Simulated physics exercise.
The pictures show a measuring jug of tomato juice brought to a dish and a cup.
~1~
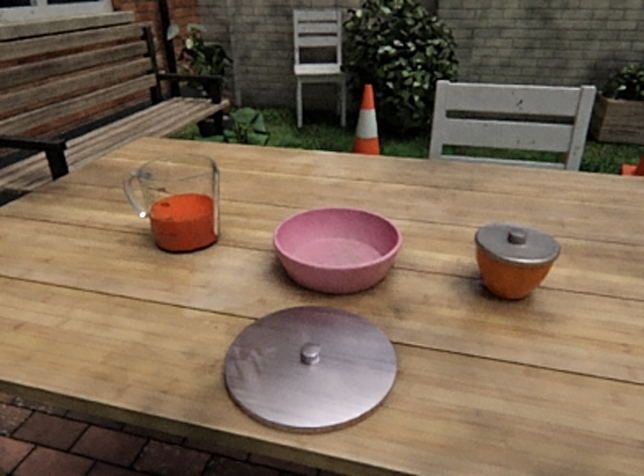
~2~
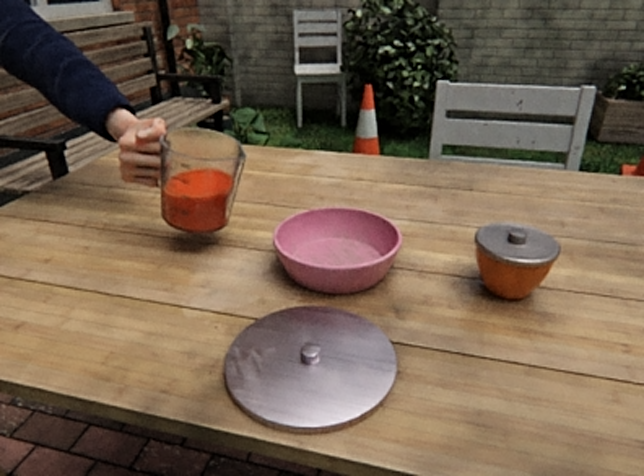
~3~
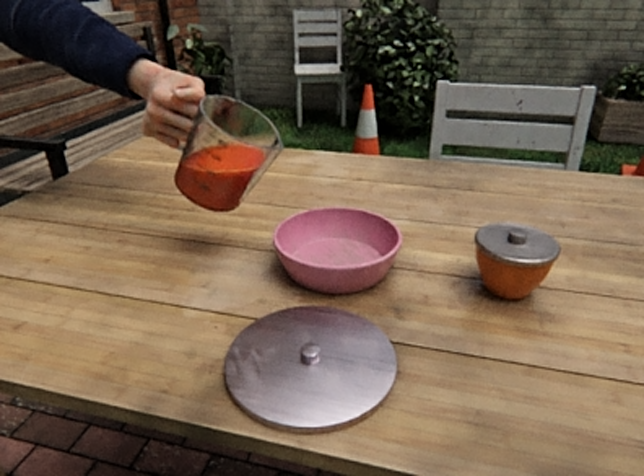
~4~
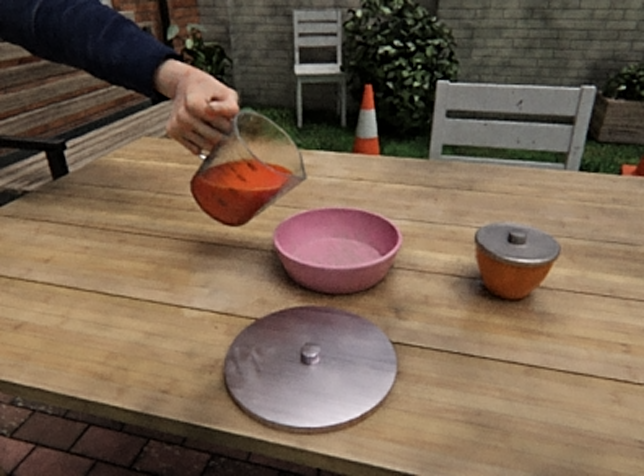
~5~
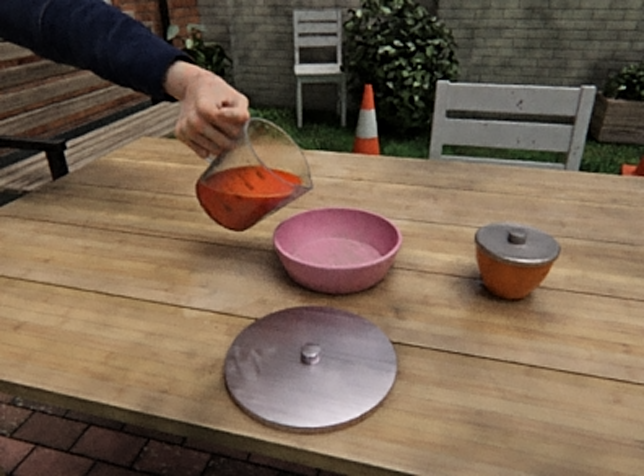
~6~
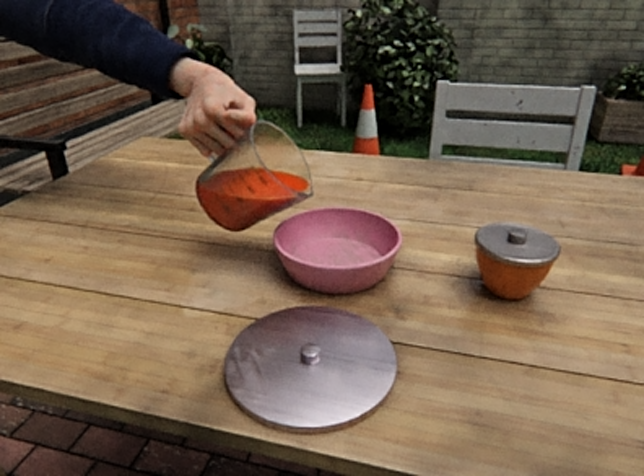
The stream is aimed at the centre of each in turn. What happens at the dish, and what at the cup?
The dish takes it in and the cup sheds it on the top.
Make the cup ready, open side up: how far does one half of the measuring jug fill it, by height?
Some 75 per cent.
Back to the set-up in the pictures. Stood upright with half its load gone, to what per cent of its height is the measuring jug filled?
Roughly 20 per cent.
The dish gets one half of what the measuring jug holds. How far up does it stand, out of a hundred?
Some 25 per cent.
A moment on, the tomato juice goes into the dish.
Further on, it hits the lid of the cup and runs off.
When it is over, the dish has its share inside; the cup is empty, in a puddle.
